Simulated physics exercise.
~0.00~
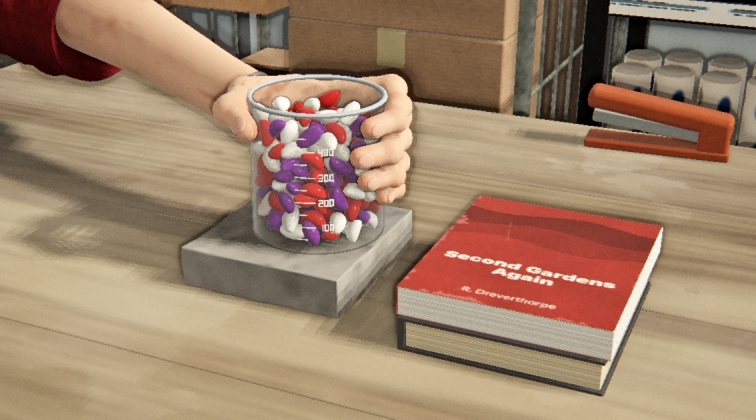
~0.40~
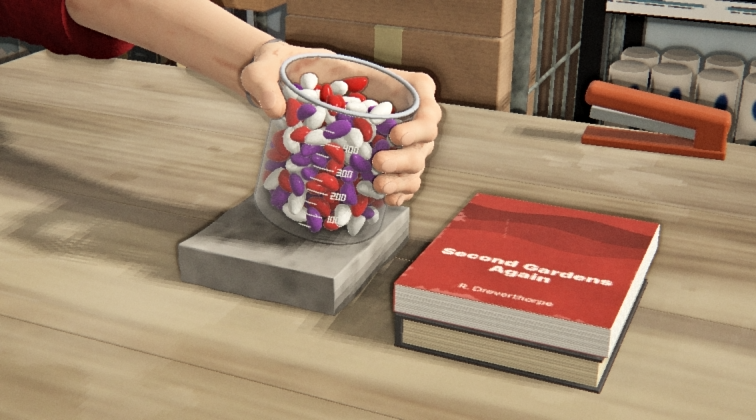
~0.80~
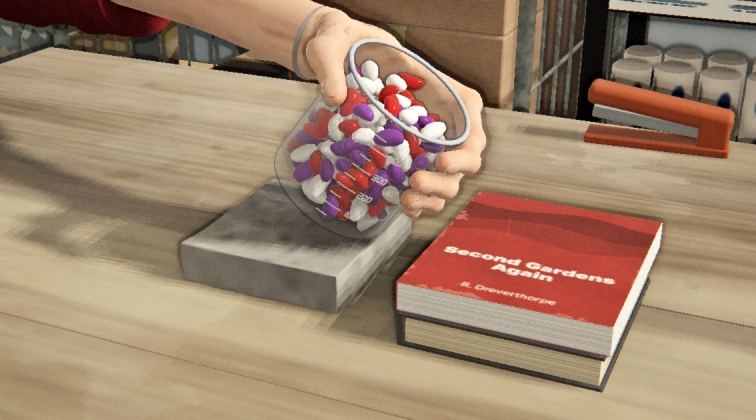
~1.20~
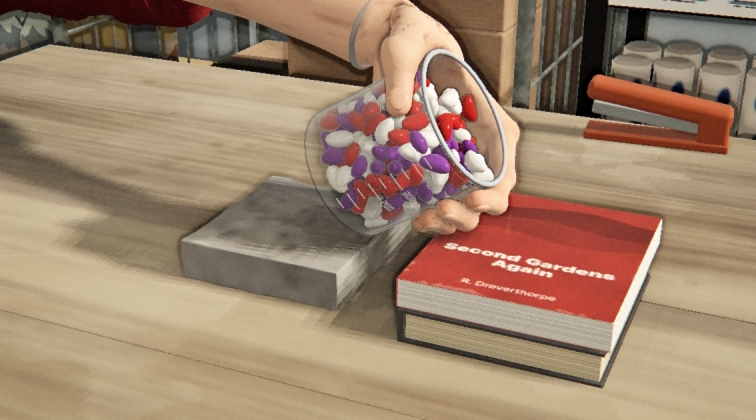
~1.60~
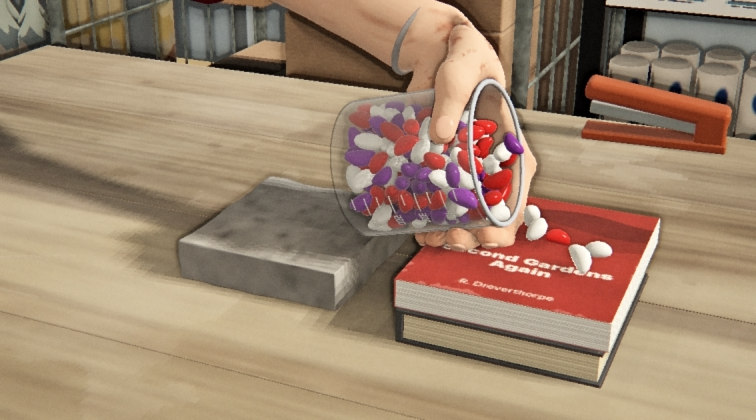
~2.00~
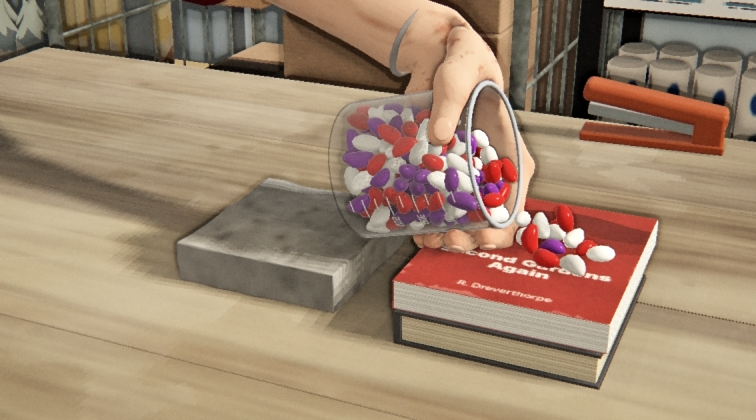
To begin with, a hand holds a clear beaker full of red, white and purple jelly beans upright on a gray slab, beside a red book stacked on another book. The hand lifts the beaker a little and leans it to the right, with everything still inside. It carries the beaker farther right, tipping it more steeply toward the books. As the beaker comes down nearly on its side against the pile, a few jelly beans spill over the rim onto the red cover. At the end, the hand keeps it there, with a small cluster of beans on the book and most still inside.
